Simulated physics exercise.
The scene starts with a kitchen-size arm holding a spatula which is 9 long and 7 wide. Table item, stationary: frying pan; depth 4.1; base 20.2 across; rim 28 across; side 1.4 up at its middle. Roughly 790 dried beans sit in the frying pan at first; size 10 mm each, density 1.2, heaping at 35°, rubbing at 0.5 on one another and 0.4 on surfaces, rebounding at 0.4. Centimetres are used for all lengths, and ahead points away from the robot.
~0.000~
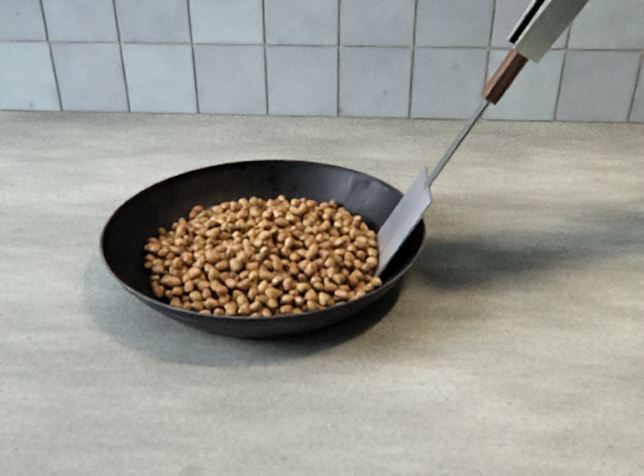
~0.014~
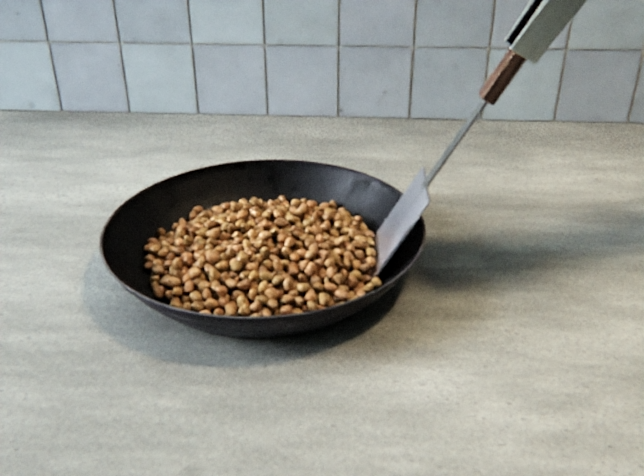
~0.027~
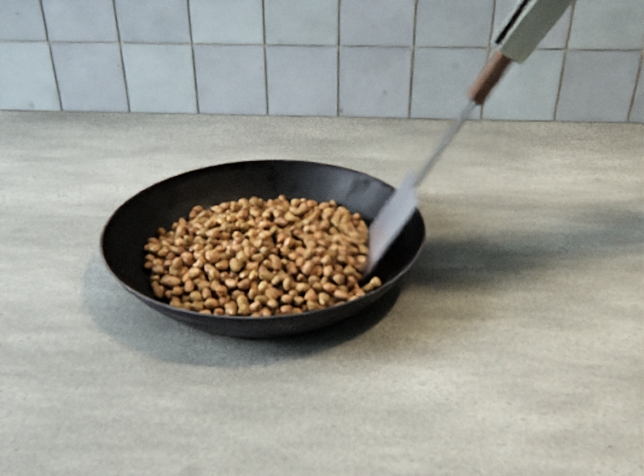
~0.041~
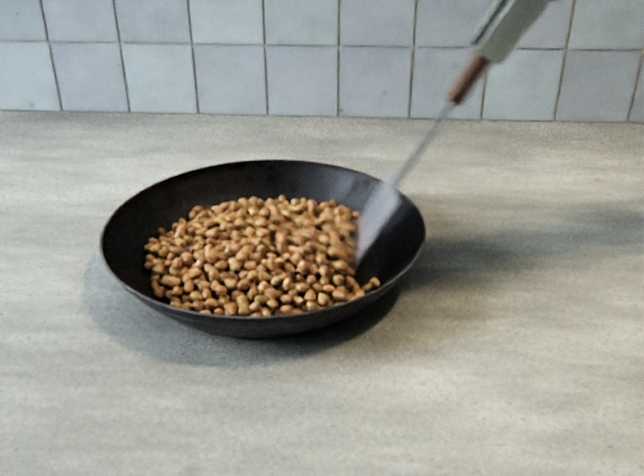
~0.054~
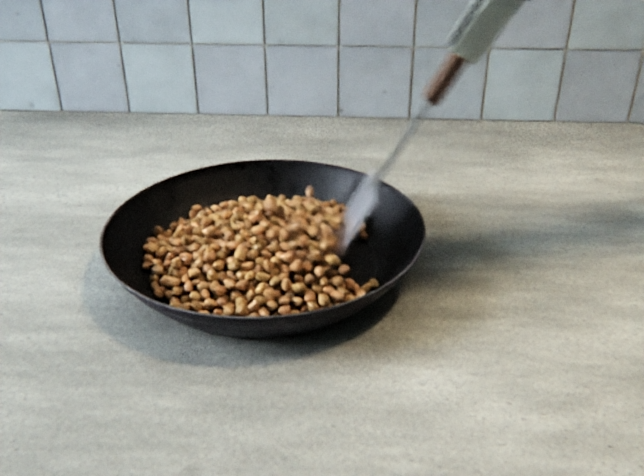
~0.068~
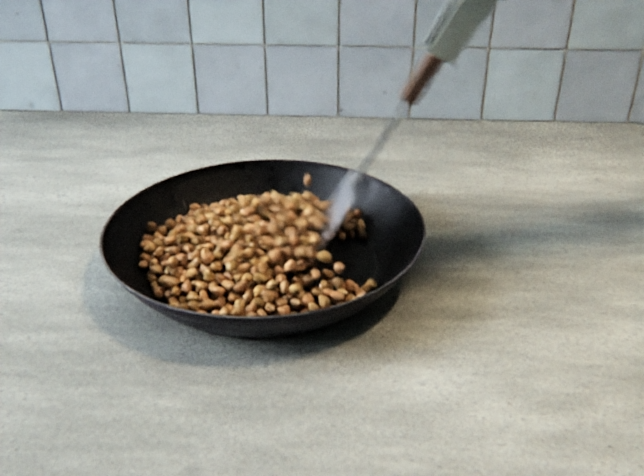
At the start, a spatula held by a robot arm rests at the right side of a dark frying pan filled with brown beans on a grey counter. The arm then sweeps the spatula leftward through the beans, pushing them into a higher heap and baring the pan's right side.
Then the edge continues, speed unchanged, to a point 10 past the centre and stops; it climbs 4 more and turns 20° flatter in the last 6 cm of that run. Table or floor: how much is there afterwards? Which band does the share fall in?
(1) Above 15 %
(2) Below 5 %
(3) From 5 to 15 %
The answer is 1.
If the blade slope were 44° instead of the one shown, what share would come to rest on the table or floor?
That gives about 20 in a hundred.
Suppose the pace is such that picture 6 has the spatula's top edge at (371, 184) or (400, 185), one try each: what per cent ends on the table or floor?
Estimates: Near 15 %, near 5 %.
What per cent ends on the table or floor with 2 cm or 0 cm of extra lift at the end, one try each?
Roughly 20 per cent, then 15 per cent.
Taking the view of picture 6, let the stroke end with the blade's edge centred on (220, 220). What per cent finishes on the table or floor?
My guess is roughly 10 percent.
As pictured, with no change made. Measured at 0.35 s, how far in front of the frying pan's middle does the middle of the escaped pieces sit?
26 cm.
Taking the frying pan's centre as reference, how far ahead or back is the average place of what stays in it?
About 3.5 cm ahead.
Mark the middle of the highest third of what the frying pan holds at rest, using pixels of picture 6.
Near (175, 235).
By 0.10 s, sloping 61°, highest piece 8 above the table; 790 in the frying pan.
By 0.13 s, sloping 56°, highest piece 8 above the table; 790 in the frying pan.
By 0.35 s, sloping 41°, highest piece 12 above the table; 633 in the frying pan, 90 on the table or floor, 67 on the blade or in flight.
By 1.40 s, sloping 41°, highest piece 4 above the table; 633 in the frying pan, 157 on the table or floor.
Final count, 633 in the frying pan, 157 on the table or floor. That is 20 % on the table or floor.
